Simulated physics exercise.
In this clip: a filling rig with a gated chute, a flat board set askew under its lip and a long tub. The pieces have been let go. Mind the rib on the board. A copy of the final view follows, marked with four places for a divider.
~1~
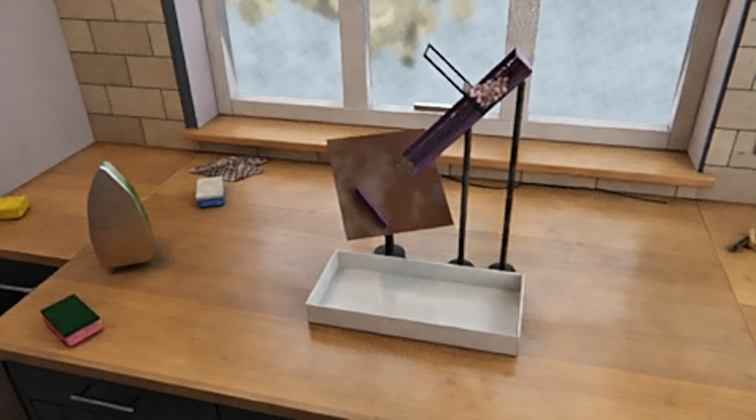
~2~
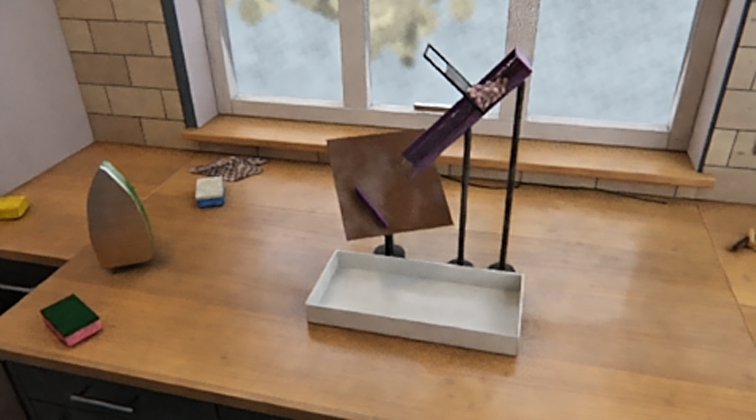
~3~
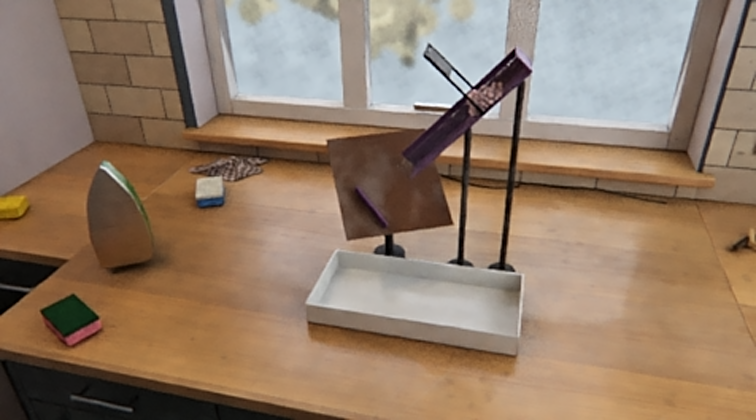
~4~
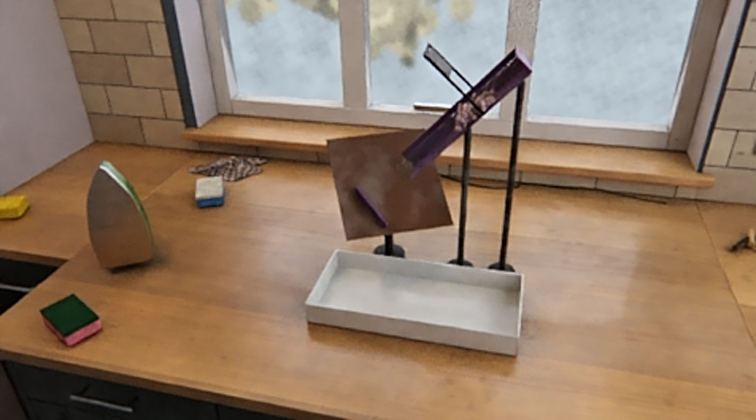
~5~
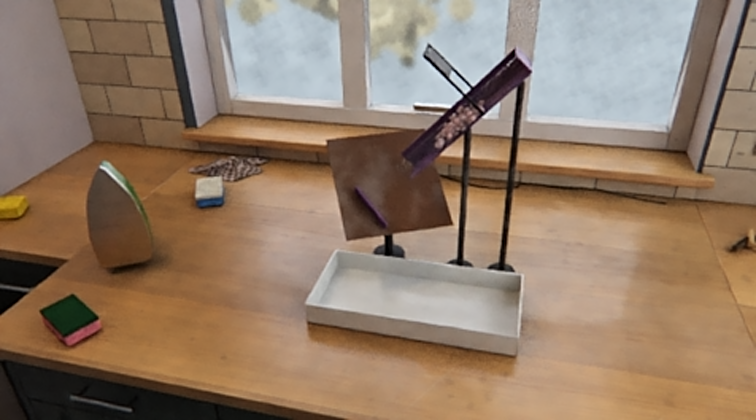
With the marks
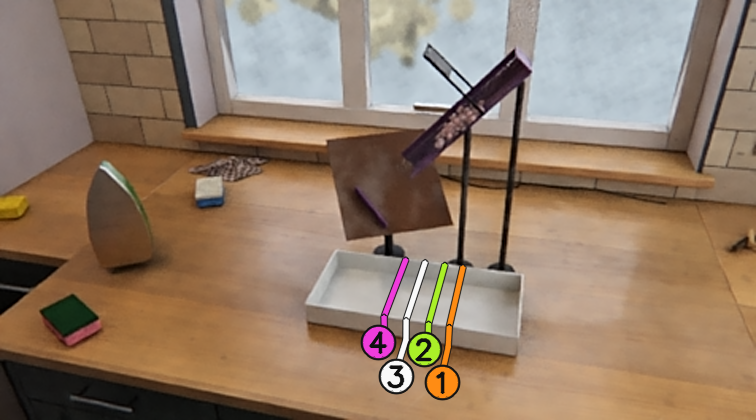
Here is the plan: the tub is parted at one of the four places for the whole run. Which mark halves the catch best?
3 is best.
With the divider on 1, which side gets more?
The left side.
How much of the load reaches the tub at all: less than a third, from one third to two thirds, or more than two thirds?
It is more than two thirds.
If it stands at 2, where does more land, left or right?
More lands on the left.
On the marked copy, line 1 crosses the front rim at (449, 326); line 2 crosses the front rim at (428, 323); line 3 crosses the front rim at (406, 319); line 4 crosses the front rim at (384, 316).
With 1, of what is caught, nearly all on the left of the divider, a small part on the right.
With 2, of what is caught, nearly all on the left of the divider, a small part on the right.
With 3, of what is caught, about half on the left of the divider, about half on the right.
With 4, of what is caught, a small part on the left of the divider, nearly all on the right.
